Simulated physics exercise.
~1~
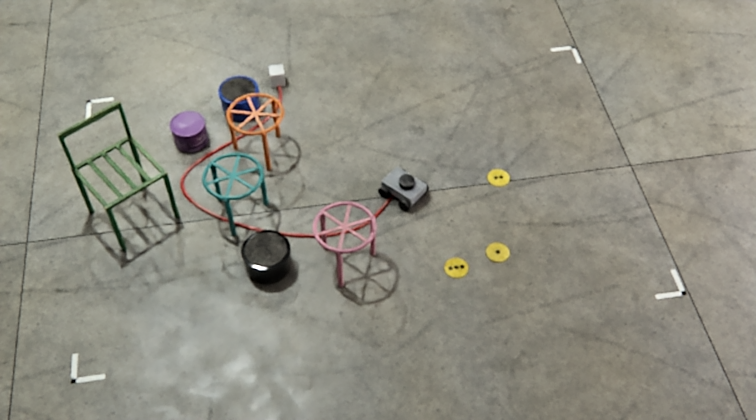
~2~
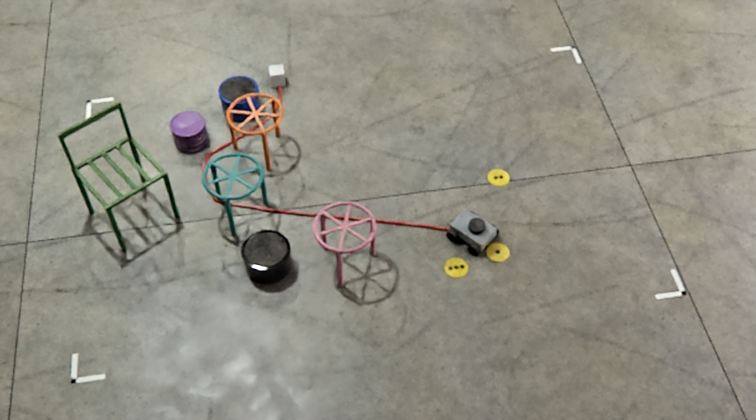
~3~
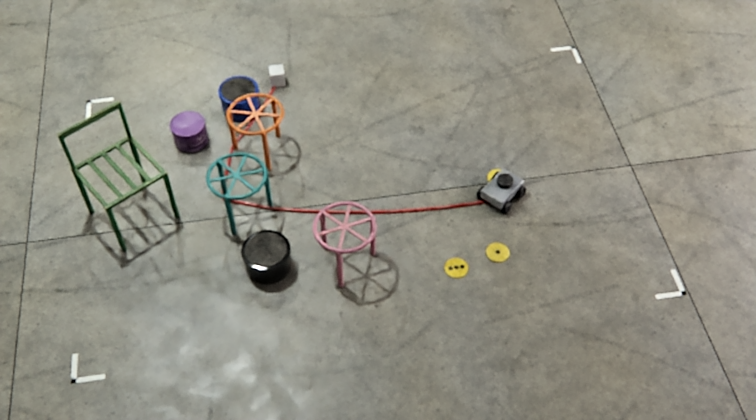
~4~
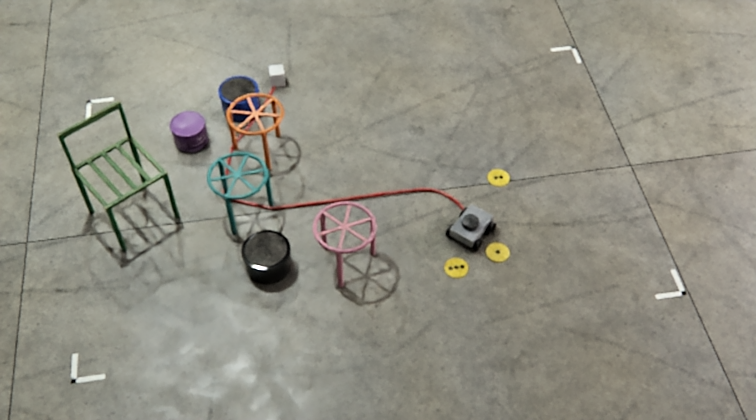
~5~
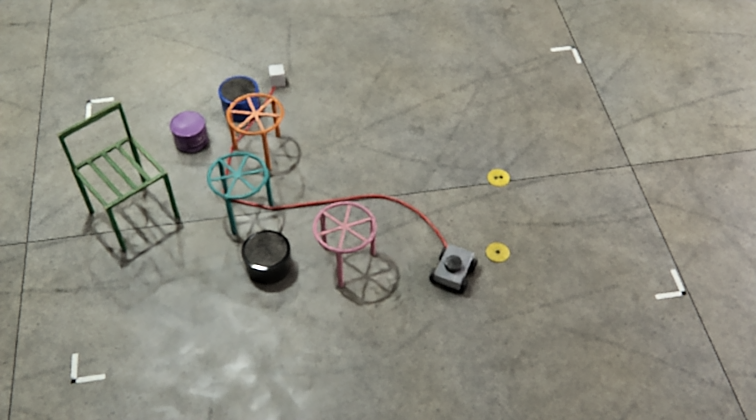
A small grey cart trailing a red cord rolled right and down to one yellow marker, up to a second, then down and left onto a third, pulling the cord tighter among the stools before it slackened into a curve behind the cart.
